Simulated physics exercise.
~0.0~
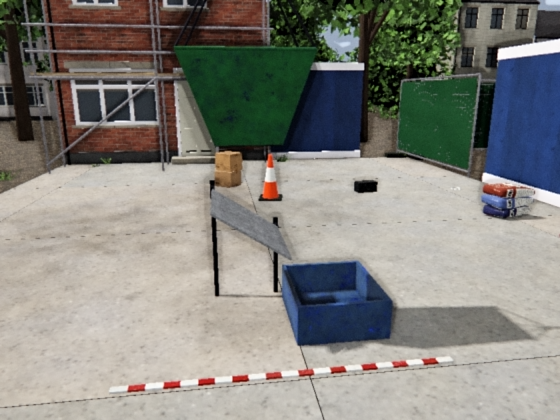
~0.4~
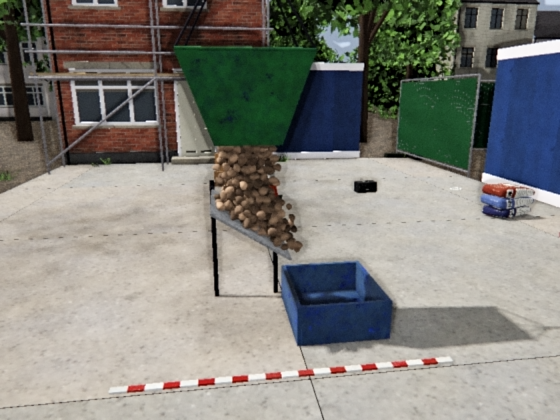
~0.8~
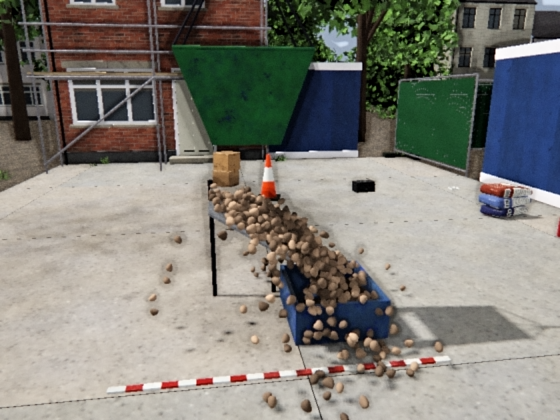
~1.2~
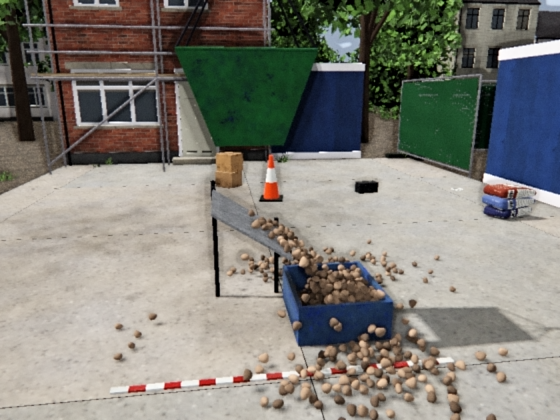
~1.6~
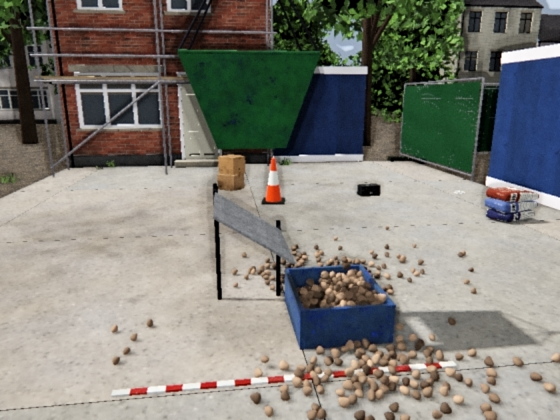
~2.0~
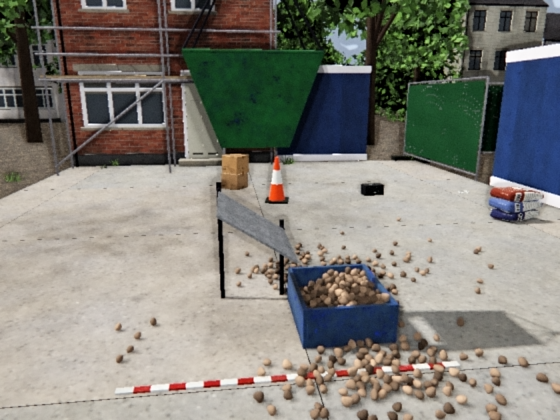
Round brown stones drop from a green hopper onto a sloping steel slide and pour down to the right into a blue bin, many bouncing out across the concrete. The slide empties, and the stones settle, over half in the bin and the rest scattered around it.
